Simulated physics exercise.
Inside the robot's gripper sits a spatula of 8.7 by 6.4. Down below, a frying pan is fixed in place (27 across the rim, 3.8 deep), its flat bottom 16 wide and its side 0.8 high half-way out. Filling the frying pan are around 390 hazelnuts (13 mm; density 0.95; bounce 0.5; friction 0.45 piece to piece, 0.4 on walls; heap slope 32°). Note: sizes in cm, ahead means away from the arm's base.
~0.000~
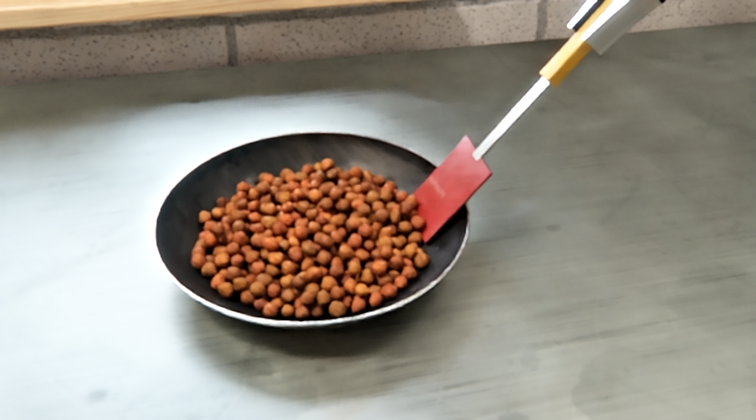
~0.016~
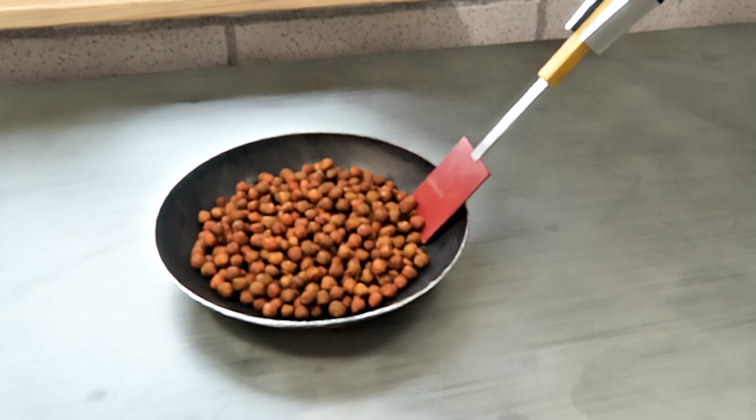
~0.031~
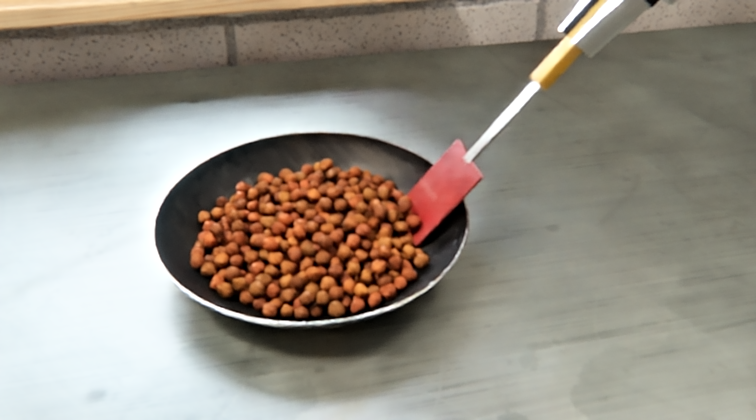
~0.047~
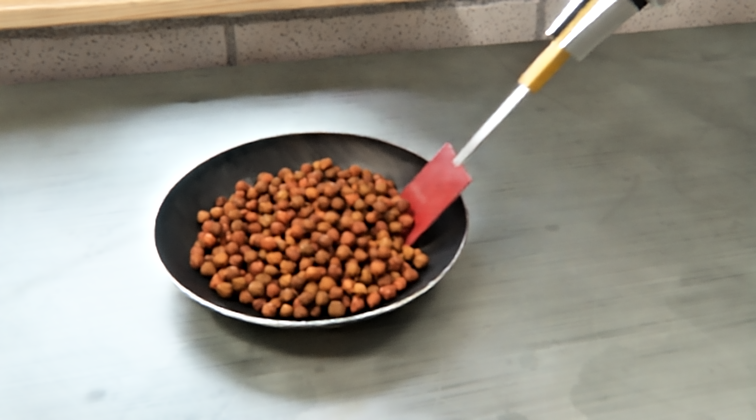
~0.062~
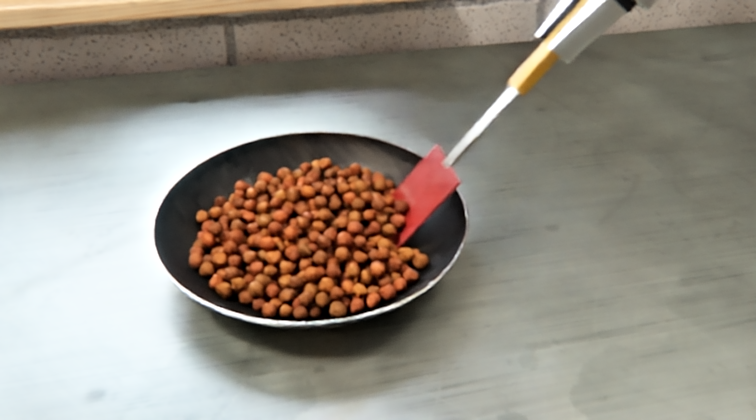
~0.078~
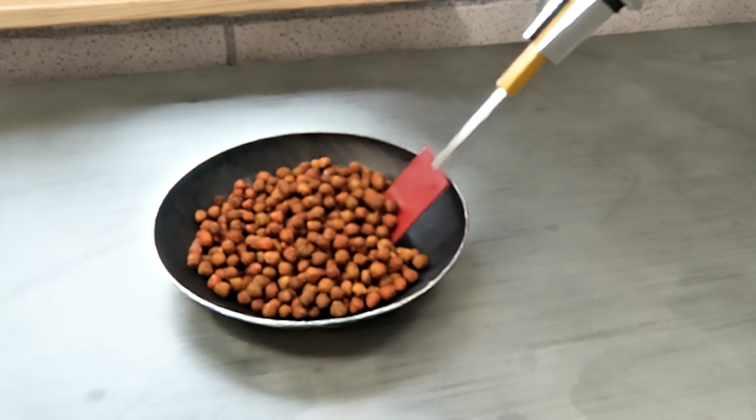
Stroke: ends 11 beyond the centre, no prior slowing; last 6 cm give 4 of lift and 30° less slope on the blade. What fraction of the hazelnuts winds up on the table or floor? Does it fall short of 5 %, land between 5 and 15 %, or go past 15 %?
It goes past 15 %.
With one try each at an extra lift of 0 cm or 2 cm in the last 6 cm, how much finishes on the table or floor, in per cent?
It comes to around 10 per cent on the first try and around 20 per cent on the second.
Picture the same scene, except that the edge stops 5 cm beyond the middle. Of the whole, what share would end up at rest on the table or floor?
Estimate: Approx. 0 %.
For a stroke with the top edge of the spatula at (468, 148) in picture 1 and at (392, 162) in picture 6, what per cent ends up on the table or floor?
Some 30 percent ends up on the table or floor.
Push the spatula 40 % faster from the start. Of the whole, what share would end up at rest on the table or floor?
I'd expect near 20 per cent.
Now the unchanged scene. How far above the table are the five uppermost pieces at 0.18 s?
Height: Some 5 cm.
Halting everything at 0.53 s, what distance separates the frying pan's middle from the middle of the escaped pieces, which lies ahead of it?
That distance is around 22 cm.
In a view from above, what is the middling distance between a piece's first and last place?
About 3 cm.
After 0.18 s, sloping 51°, highest piece 5 above the table; 390 in the frying pan.
After 0.28 s, sloping 43°, highest piece 6 above the table; 390 in the frying pan.
After 0.53 s, sloping 21°, highest piece 6 above the table; 315 in the frying pan, 72 on the table or floor, 3 on the blade or in flight.
After 1.58 s, sloping 21°, highest piece 4 above the table; 314 in the frying pan, 76 on the table or floor.
In the end, 314 in the frying pan, 76 on the table or floor. That is 19 % on the table or floor.
